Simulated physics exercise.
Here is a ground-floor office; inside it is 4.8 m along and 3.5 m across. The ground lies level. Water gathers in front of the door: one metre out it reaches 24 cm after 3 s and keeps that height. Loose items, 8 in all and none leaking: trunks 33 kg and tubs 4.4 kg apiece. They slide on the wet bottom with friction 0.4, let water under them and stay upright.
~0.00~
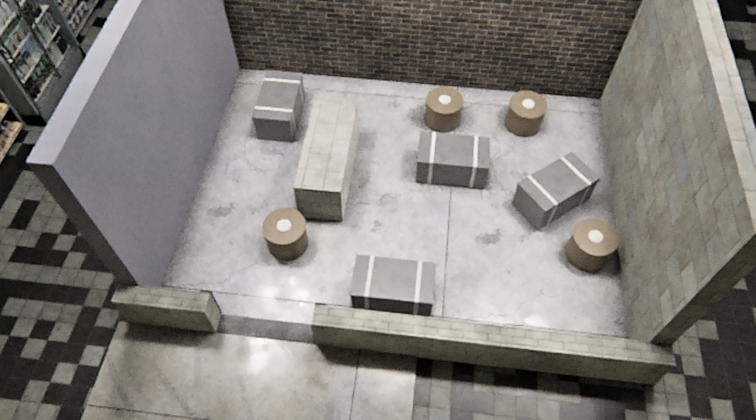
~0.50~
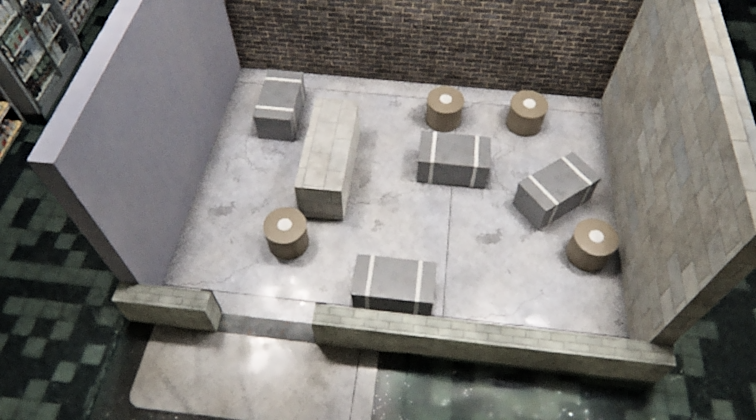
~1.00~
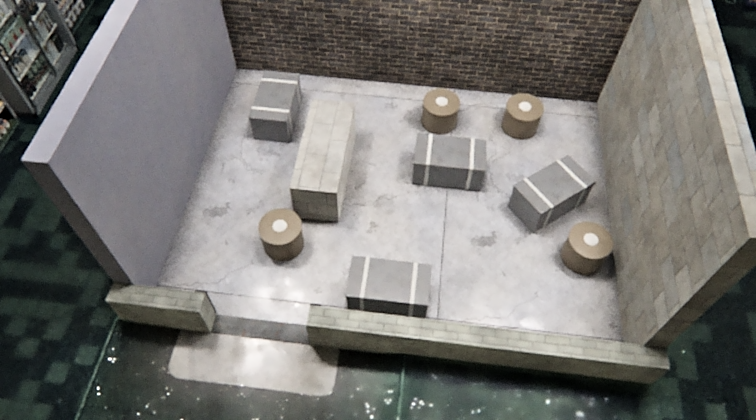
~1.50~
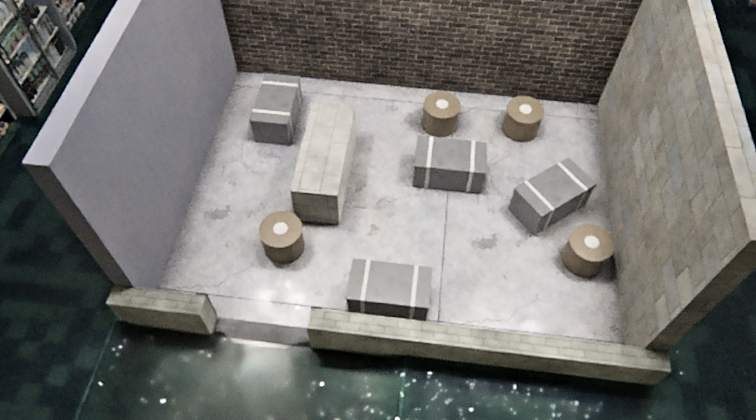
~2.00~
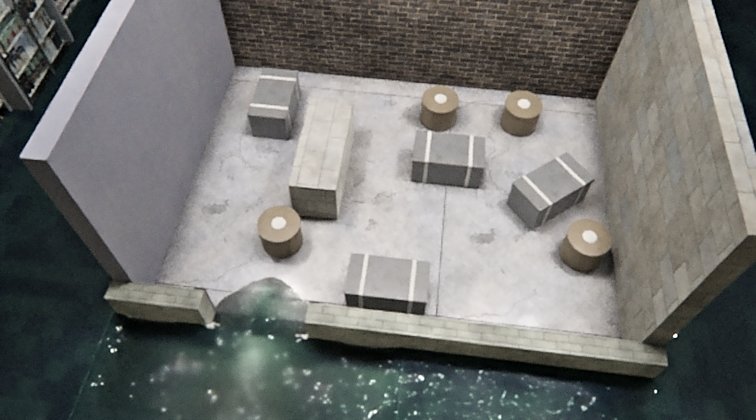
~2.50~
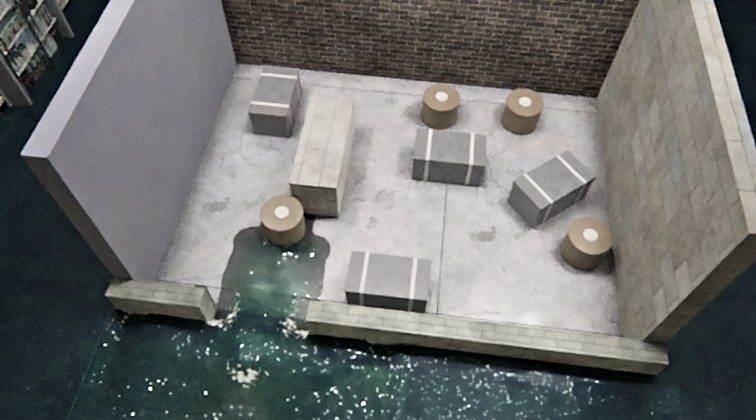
Dark green water spread across the floor outside a walled room holding gray boxes and round brown tubs, then poured in through the front gap and nudged the nearest tub slightly.
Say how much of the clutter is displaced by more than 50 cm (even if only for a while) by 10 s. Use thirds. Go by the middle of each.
It is between one and two thirds.
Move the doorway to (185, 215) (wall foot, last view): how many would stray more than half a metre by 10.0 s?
Then 5.
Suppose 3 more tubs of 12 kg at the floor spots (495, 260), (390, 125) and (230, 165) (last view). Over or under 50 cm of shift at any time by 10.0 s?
In that order: Under, more, past it.
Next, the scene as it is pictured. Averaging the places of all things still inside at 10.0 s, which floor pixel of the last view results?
At about (505, 181).
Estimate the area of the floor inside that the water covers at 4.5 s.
Roughly 7.5 m2.
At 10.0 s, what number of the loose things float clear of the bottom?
I count 5.
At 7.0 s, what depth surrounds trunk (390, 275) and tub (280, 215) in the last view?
Roughly 2 and 12 cm.
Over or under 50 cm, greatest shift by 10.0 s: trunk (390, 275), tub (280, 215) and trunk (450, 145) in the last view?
In that order: Under, past it, less.
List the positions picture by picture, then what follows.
The first picture shows a tub at (284, 226), on the bottom; a trunk at (278, 95) rests on the ground; water covers 0.0 m2; 0 of 8 have shifted.
The second picture shows a tub at (285, 225), on the bottom; a trunk at (279, 94), on the bottom; 0.0 m2 under water; 0 of 8 have shifted.
The third picture shows a tub at (280, 226) rests on the ground; a trunk at (275, 95) rests on the ground; 0.0 m2 under water; 0 of 8 have shifted.
The fourth picture shows a tub at (280, 229) rests on the ground; a trunk at (275, 98) rests on the ground; 0.0 m2 under water; 0 of 8 have shifted.
The fifth picture shows a tub at (279, 224), on the bottom; a trunk at (273, 92) rests on the ground; 0.3 m2 under water; 0 of 8 have shifted.
The sixth picture shows a tub at (282, 213) rests on the ground, 11 cm from its start; a trunk at (274, 90) rests on the ground; 0.9 m2 under water; 1 of 8 have shifted.
After 3.5 s 0 of 8 are over 50 cm from their spots; 1 afloat.
After 4.5 s 1 of 8 are over 50 cm from their spots; 1 afloat.
After 7.0 s 1 of 8 are over 50 cm from their spots; 2 afloat.
After 10.0 s 4 of 8 are over 50 cm from their spots, and 4 have been at some point; 5 afloat.
